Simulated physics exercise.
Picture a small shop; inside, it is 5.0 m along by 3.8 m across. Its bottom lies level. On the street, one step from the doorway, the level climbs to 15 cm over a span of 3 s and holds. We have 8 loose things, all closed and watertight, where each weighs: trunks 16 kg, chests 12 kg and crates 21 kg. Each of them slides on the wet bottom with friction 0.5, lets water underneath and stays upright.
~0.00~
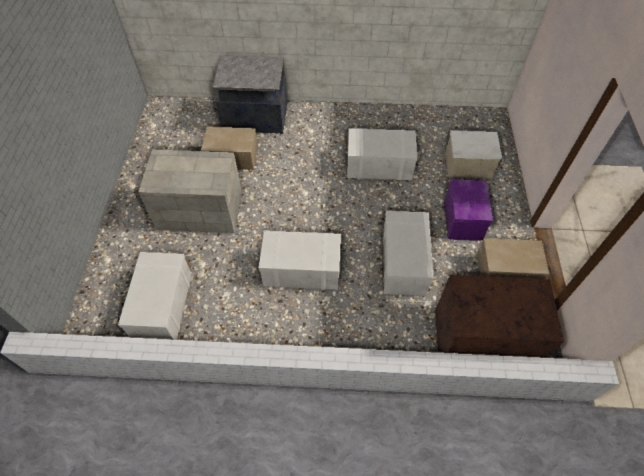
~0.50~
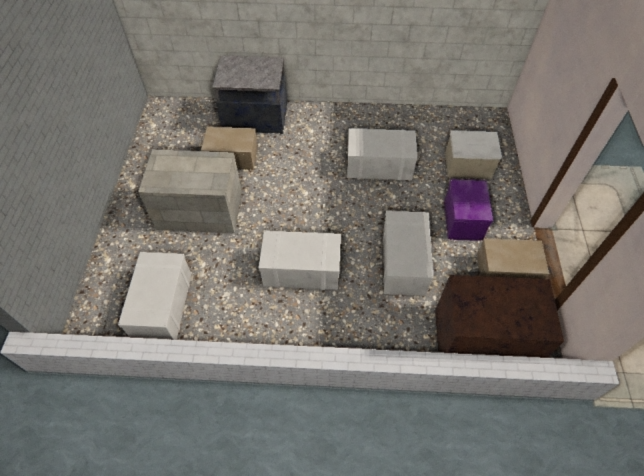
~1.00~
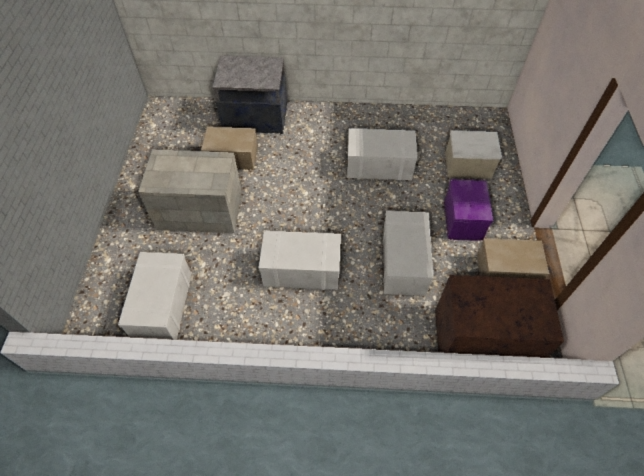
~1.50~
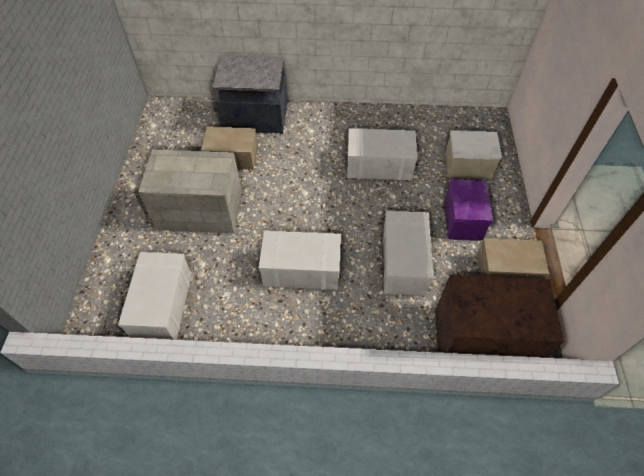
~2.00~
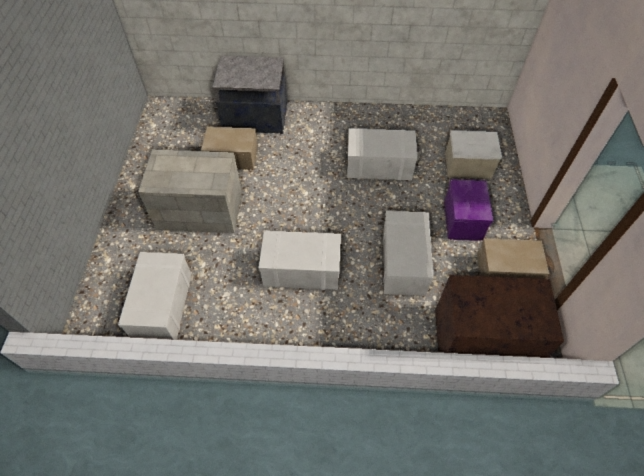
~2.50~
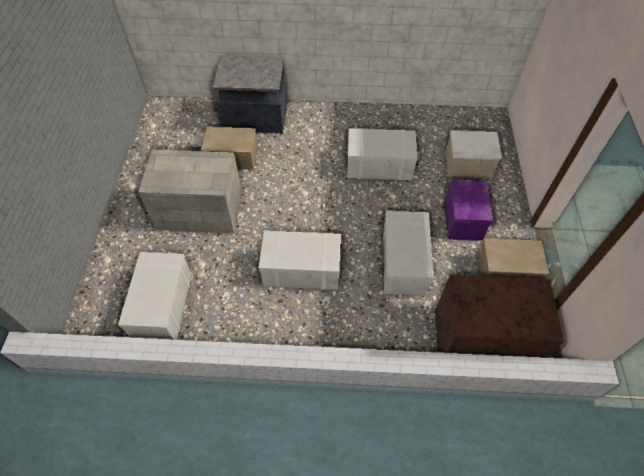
Small shop with chests and crates standing still while grey street outside turns blue-green with water, which spreads into the doorway.
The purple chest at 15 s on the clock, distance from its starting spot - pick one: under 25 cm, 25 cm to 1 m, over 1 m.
Over 1 m.
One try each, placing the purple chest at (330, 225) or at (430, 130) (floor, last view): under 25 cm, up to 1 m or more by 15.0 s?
In that order: It remains where it is; it shifts a modest distance.
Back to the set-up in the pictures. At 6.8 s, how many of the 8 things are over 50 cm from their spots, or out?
2.
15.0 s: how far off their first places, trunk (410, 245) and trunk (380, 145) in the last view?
In that order: 60 cm, 80 cm.
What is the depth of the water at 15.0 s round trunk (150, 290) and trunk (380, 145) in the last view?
Some 7 cm at the first, some 7 cm at the second.
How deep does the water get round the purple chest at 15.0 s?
5 cm or so.
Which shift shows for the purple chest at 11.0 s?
Around 150 cm from the start by that time.
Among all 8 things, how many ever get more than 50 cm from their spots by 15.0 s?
The answer here is 6.
After 3.5 s the purple chest is near (470, 199), 0.0 m from its start, aground; 0 afloat.
After 6.8 s the purple chest is near (341, 183), 1.4 m from its start, aground; 0 afloat.
After 11.0 s the purple chest is near (329, 187), 1.6 m from its start, aground; 1 afloat.
After 15.0 s the purple chest is near (301, 189), 1.9 m from its start, afloat; 5 afloat.
